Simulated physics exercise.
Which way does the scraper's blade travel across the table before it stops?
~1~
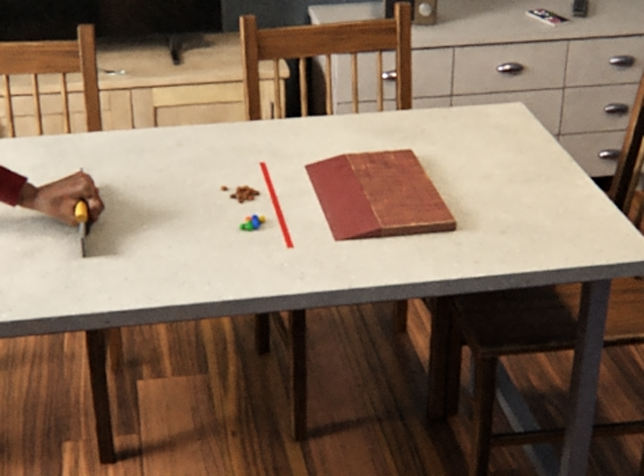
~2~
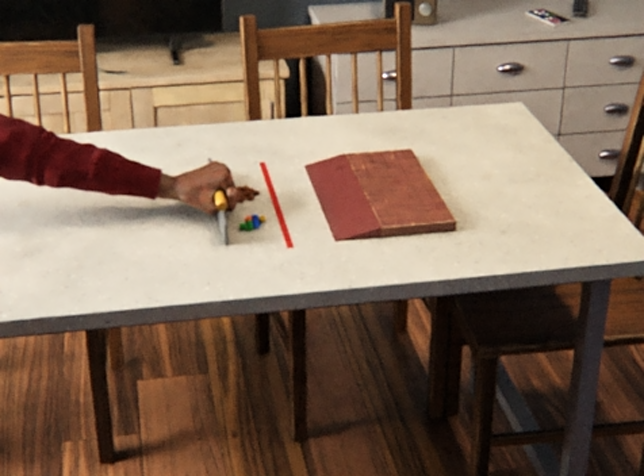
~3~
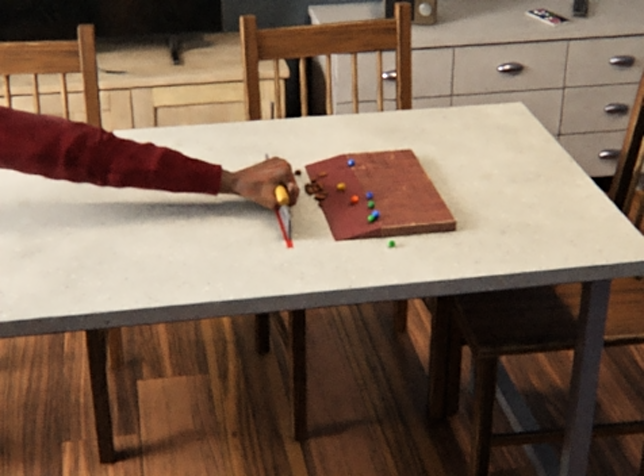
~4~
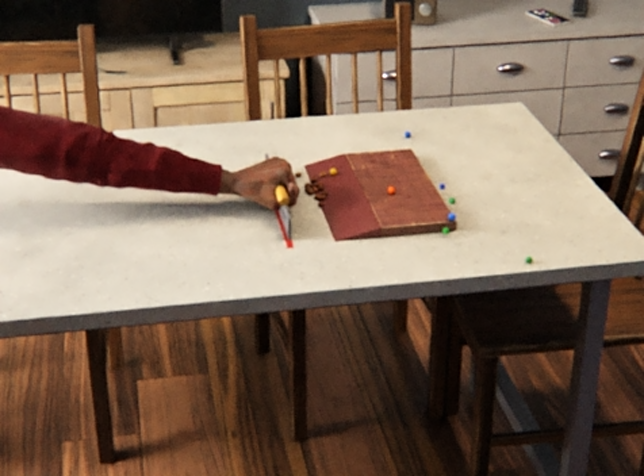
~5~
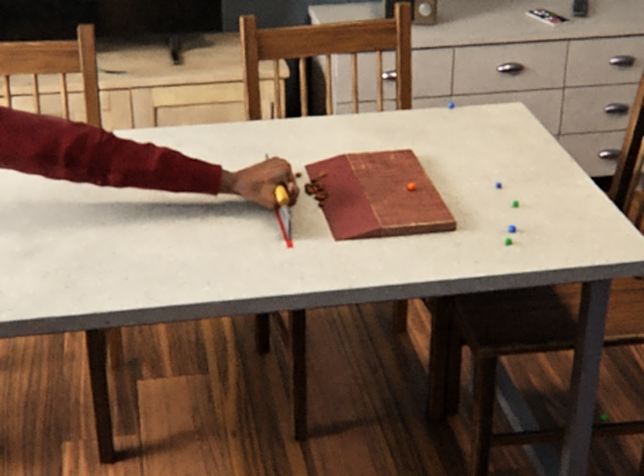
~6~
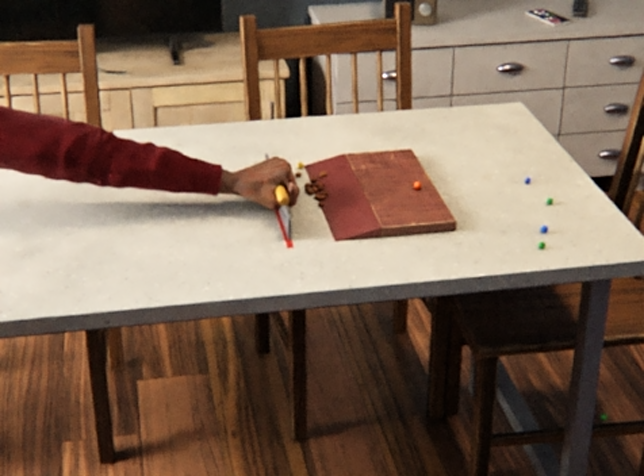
The blade moves to the right, going from the left part of the table to the red tape.
